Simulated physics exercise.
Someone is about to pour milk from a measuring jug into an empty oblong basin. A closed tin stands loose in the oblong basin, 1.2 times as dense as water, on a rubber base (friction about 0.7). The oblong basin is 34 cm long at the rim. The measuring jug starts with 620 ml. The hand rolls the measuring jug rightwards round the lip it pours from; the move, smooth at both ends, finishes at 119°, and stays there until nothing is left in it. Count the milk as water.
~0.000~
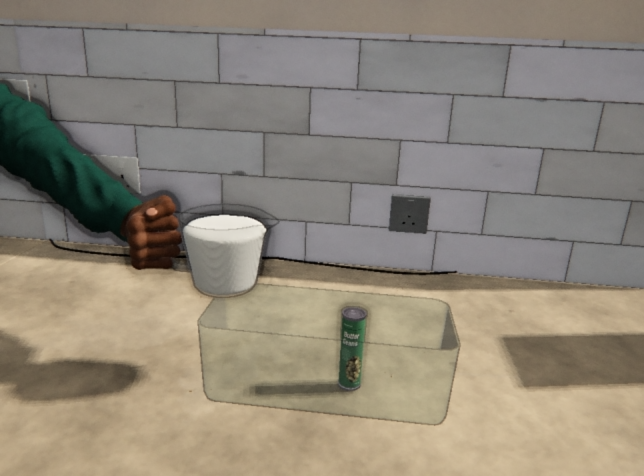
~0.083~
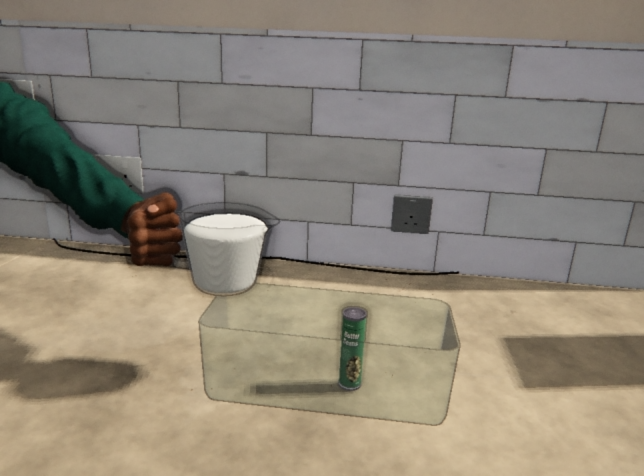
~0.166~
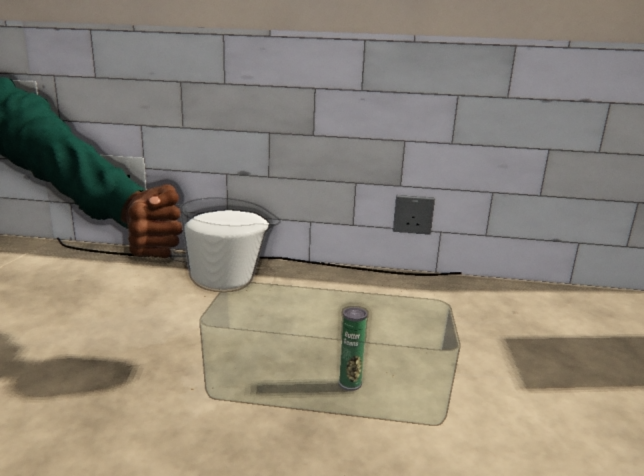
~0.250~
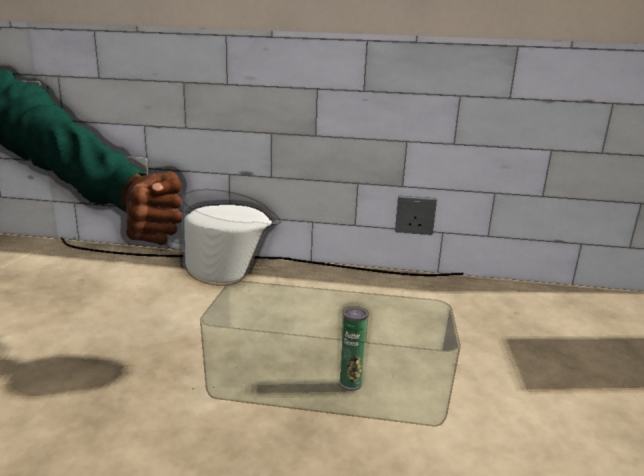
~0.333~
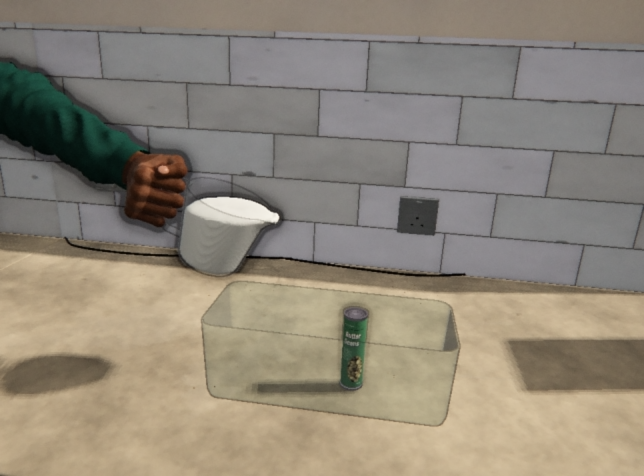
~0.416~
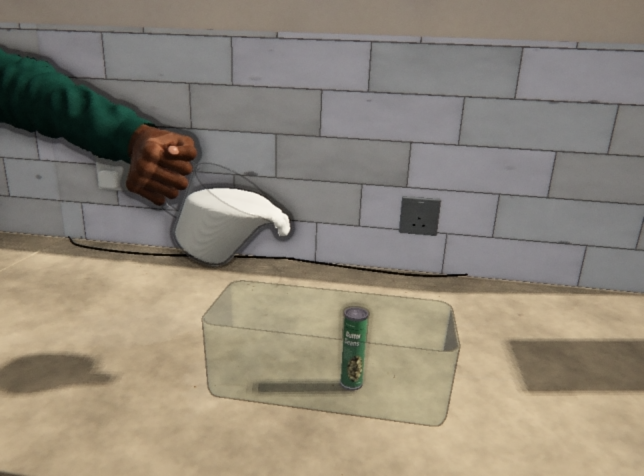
The footage shows a hand in a green sleeve tilting a white jug of milk gradually rightwards above a clear oblong basin holding an upright green tin, until the milk reaches the lip and begins to spill over its edge.
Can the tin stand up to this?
The tin goes over.
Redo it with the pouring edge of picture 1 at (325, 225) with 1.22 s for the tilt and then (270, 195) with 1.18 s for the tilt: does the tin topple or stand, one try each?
First it stays up; then it falls.
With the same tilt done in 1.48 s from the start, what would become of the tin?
Then it falls.
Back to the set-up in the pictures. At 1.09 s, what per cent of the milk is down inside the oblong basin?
Some 88 per cent.
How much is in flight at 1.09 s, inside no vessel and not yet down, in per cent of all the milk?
Some 10 per cent.
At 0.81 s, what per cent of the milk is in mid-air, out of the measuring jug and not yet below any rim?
Near 32 in a hundred.
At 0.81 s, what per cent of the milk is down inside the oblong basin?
About 26 per cent.
By 0.81 s the tilt is 88° and 42 per cent is still to pour; the tin stands where it began.
By 1.09 s the tilt is 116° and 1 per cent is still to pour; the tin lies on its side.
By 1.39 s the tilt is 119° and 0 per cent is still to pour; the tin lies on its side.
By 1.72 s the tilt is 119° and 0 per cent is still to pour; the tin lies on its side.
At rest the tin lies on its side.
